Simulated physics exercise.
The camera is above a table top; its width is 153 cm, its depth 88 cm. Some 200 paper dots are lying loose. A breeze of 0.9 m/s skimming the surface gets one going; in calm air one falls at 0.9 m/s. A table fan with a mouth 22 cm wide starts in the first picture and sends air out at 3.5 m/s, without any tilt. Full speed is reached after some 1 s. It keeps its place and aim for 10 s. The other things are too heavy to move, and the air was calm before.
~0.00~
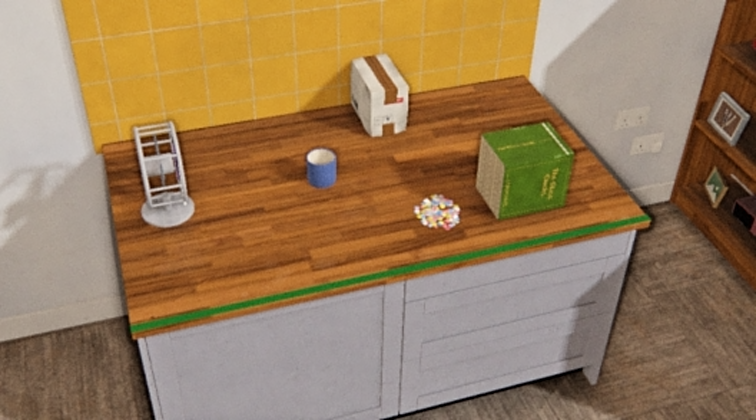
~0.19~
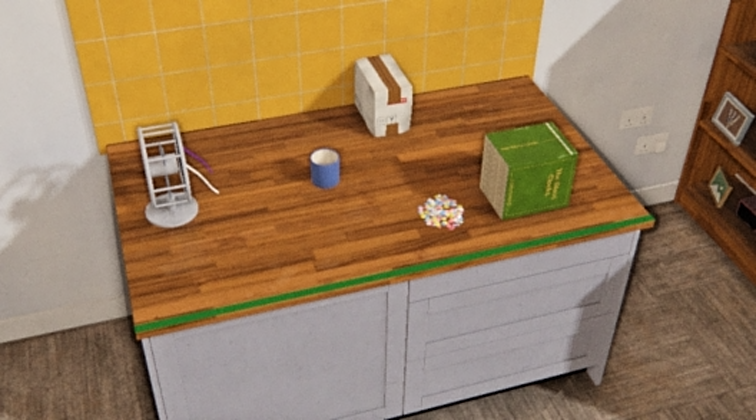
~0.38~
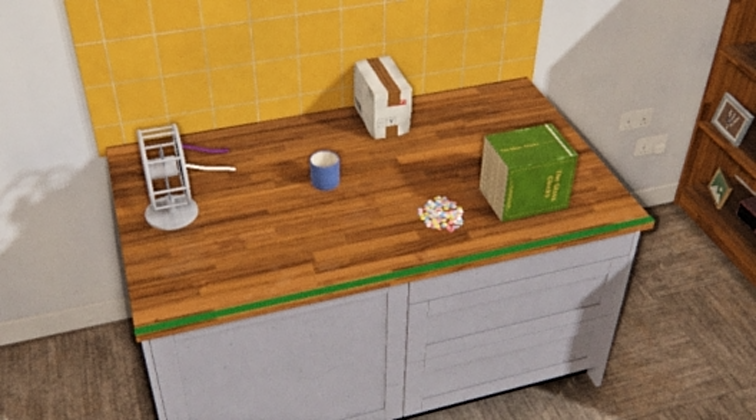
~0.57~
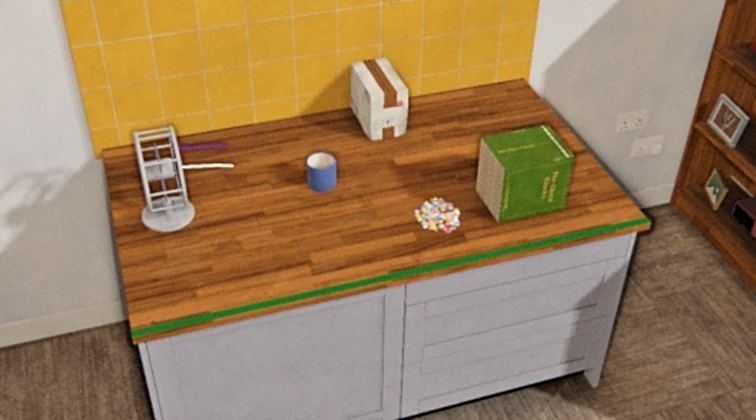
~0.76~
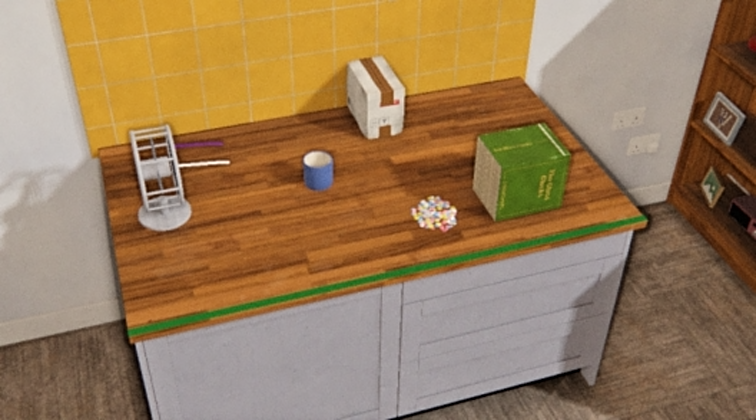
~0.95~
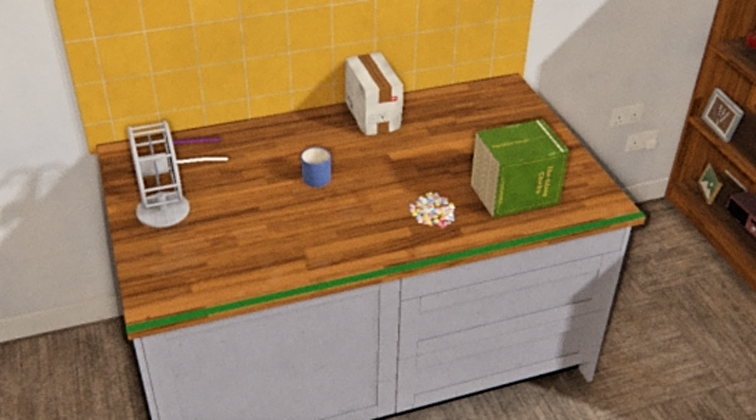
On a wooden table top, ribbons lift and stream from a fan while paper dots stay still.
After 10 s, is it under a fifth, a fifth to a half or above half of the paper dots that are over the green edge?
By then over half are over the green edge.
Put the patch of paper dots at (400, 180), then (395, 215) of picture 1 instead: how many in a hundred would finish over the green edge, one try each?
In turn about 1 %, 80 %.
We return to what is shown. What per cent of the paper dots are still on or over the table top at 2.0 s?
Near 70 %.
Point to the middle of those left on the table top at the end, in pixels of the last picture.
Near (501, 229).
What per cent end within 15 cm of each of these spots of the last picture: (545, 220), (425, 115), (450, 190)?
In turn about 20 %, 0 %, 2 %.
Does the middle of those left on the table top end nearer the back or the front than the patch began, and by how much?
Towards the front, some 15 cm.
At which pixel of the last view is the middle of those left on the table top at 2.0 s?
Near (468, 210).
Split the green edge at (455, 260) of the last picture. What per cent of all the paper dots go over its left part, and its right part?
About 0 % left and 70 % right.
After 2.0 s the count stands so, 33 % are over the green edge; the middle of those still in play is near (472, 213).
After 3.2 s the count stands so, 54 % are over the green edge; the middle of those still in play is near (482, 216).
After 5.5 s the count stands so, 64 % are over the green edge; the middle of those still in play is near (495, 225).
After 10.0 s, at the end, 69 % are over the green edge; the middle of those still in play is near (501, 229).
